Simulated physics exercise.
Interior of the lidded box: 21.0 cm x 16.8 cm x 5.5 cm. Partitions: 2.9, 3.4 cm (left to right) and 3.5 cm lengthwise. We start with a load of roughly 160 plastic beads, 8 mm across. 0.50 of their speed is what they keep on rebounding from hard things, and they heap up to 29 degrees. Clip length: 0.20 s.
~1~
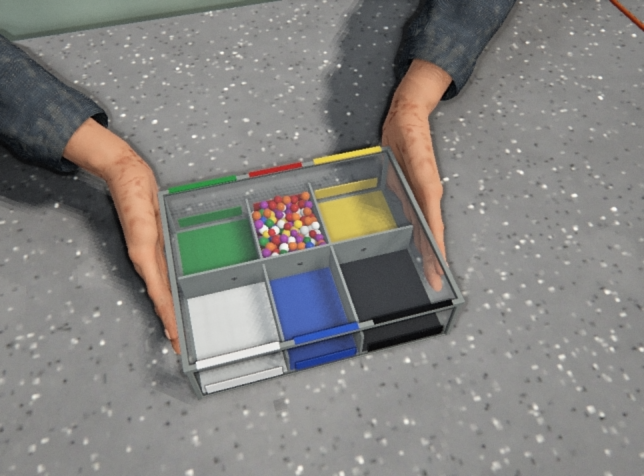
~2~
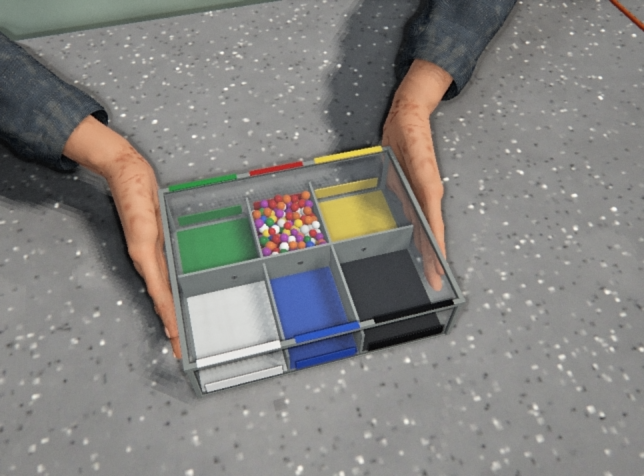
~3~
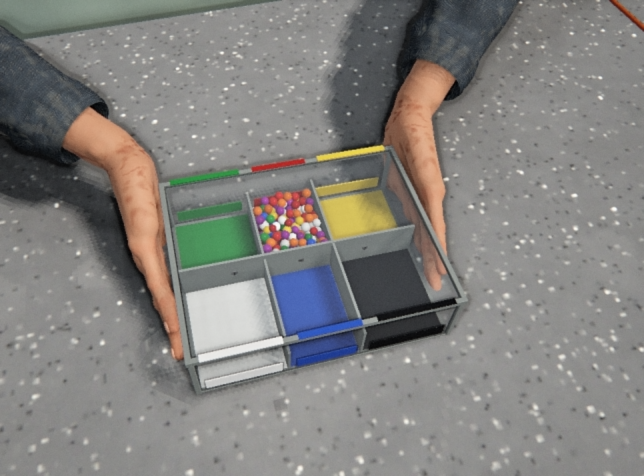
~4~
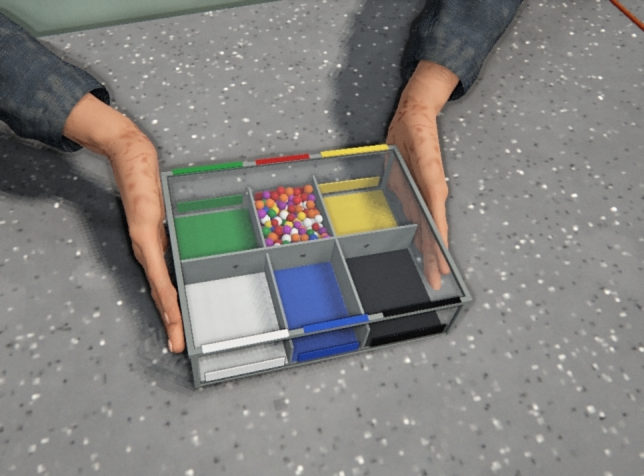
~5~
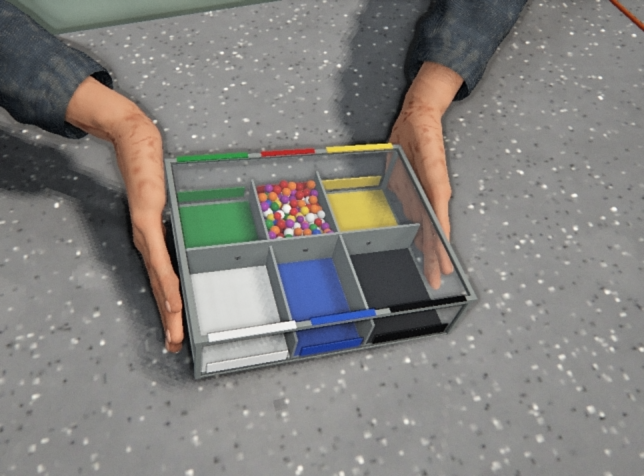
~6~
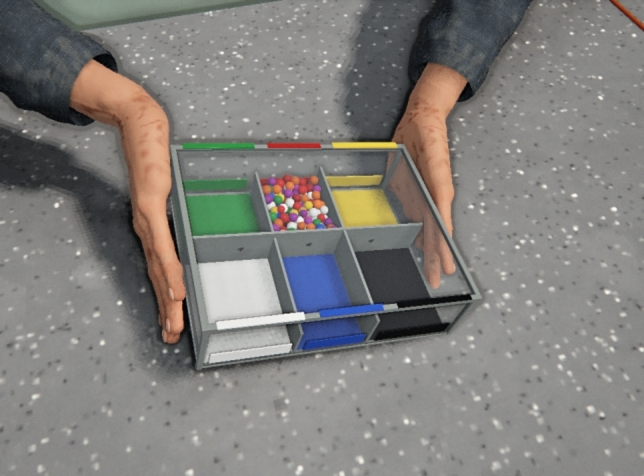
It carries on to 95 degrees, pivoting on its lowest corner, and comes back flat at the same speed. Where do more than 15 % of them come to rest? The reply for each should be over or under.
For red it is over, for blue it is under, for green it is under, for yellow it is over, for white it is under, for black it is under.
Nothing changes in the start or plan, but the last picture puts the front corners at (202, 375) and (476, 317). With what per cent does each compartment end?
So it works out as red at 20 percent, blue at 10 percent, green at 0 percent, yellow at 0 percent, white at 0 percent and black at 70 percent.
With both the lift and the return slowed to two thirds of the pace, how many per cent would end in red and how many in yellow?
Result: Red = 25 %; yellow = 65 %.
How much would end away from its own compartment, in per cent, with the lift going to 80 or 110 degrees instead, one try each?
Around 35 and 100 in a hundred, respectively.
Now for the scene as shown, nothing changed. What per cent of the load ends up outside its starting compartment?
70 per cent, roughly.
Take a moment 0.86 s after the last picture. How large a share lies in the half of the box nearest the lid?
Estimate: Near 50 per cent.
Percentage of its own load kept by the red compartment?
30 %.
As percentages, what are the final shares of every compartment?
Red: 30 %, blue: 0 %, green: 0 %, yellow: 65 %, white: 0 %, black: 10 %.
Then, 0.86 s after the last picture, tilt 95 degrees; red 65 %, yellow 30 %.
Then, 1.43 s after the last picture, tilt 42 degrees; red 30 %, yellow 65 %, black 10 %.
Then, 2.05 s after the last picture, tilt 0 degrees; red 30 %, yellow 65 %, black 10 %.
In the end, red 30 %, blue 0 %, green 0 %, yellow 65 %, white 0 %, black 10 %.
